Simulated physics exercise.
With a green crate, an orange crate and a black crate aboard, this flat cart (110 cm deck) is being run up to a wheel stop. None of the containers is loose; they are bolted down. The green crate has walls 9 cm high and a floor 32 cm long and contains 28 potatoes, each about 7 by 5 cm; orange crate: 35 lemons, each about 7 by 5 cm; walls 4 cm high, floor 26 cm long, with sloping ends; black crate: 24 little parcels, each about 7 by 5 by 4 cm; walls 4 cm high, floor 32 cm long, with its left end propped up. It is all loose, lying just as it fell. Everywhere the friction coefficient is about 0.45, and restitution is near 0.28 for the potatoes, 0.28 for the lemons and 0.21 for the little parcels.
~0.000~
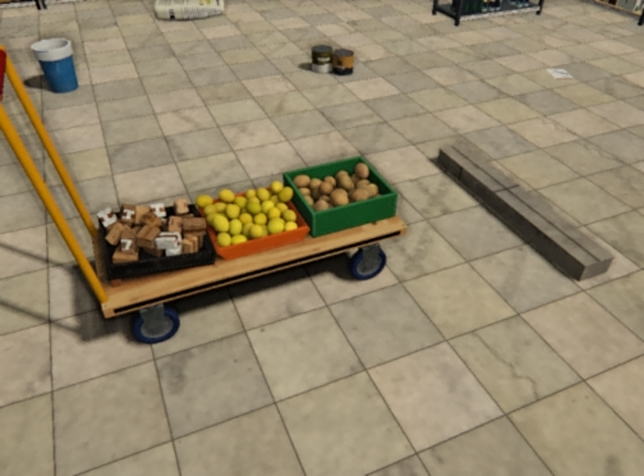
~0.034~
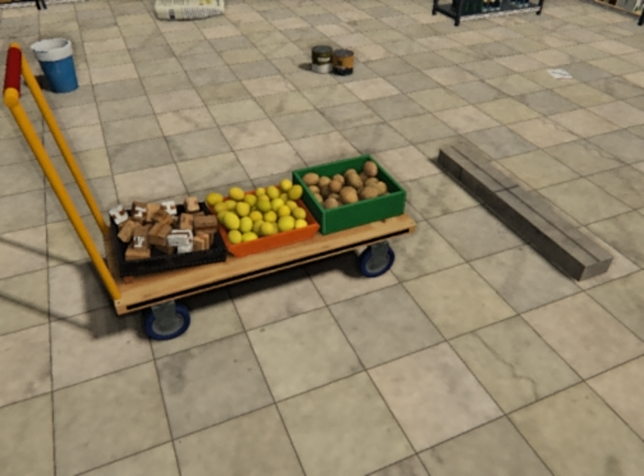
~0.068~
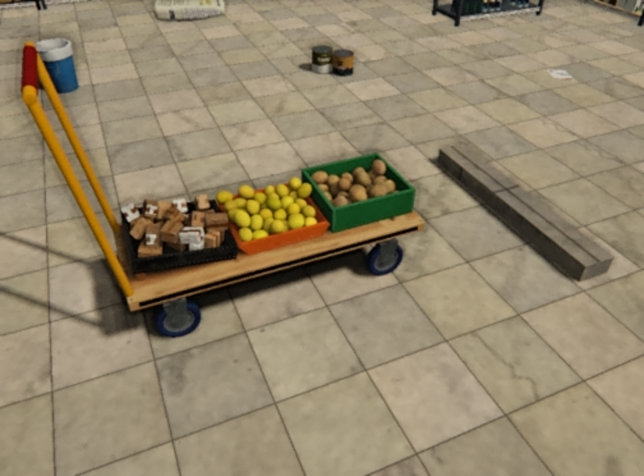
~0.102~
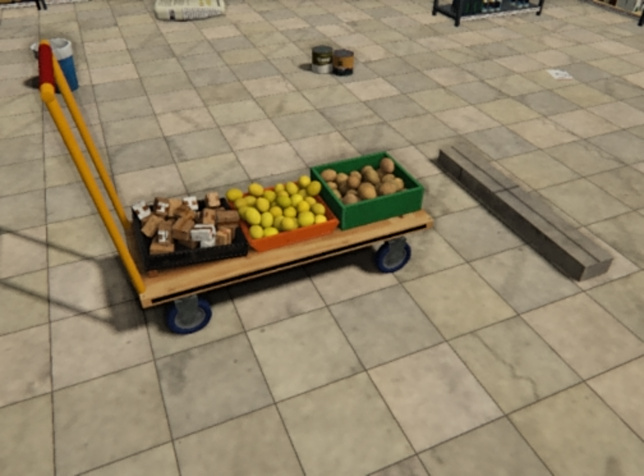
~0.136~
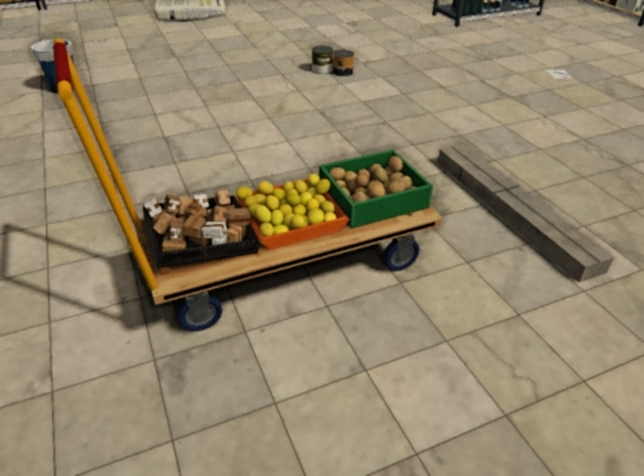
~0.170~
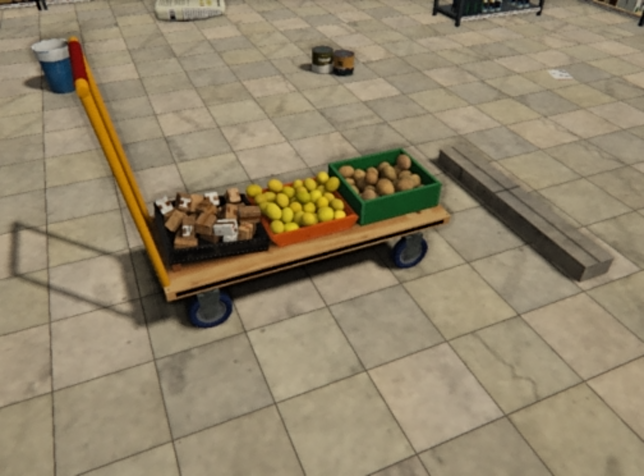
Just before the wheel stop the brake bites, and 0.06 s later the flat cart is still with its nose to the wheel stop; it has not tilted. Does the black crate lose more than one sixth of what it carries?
Most likely the spillage is lower than a sixth of the load.
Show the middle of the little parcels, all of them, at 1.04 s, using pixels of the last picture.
They're centred near (352, 190).
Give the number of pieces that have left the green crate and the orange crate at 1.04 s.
Estimated count: Green crate around 0, orange crate around 2.
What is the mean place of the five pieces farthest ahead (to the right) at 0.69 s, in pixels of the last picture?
They are centred near (509, 153).
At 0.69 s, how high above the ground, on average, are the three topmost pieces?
Height, averaged: Around 40 cm.
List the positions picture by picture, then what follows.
In the first picture (we follow the rim corner now nearest the camera), black crate at (111, 265); orange crate at (220, 249); 71 cm still to roll; nothing out yet.
Black crate at (123, 262); orange crate at (231, 247); 67 cm still to roll, in the second picture.
Black crate at (136, 259); orange crate at (242, 244); 63 cm still to roll, in the third picture.
Black crate at (149, 256); orange crate at (252, 241); 59 cm still to roll, in the fourth picture.
Black crate at (161, 253); orange crate at (263, 239); 55 cm still to roll, in the fifth picture.
Black crate at (173, 250); orange crate at (274, 236); 52 cm still to roll; nothing out yet, in the sixth picture.
After 0.59 s, braking starts.
After 0.69 s, 0 of 28 out of the green crate, 0 of 35 out of the orange crate and 1 of 24 out of the black crate.
After 0.81 s, 0 of 28 out of the green crate, 2 of 35 out of the orange crate and 1 of 24 out of the black crate.
After 1.04 s, 0 of 28 out of the green crate, 2 of 35 out of the orange crate and 1 of 24 out of the black crate.
Final count (at 1.55 s), 0 of 28 out of the green crate, 2 of 35 out of the orange crate and 1 of 24 out of the black crate. Asked share, 1 of 24, 4 per cent.
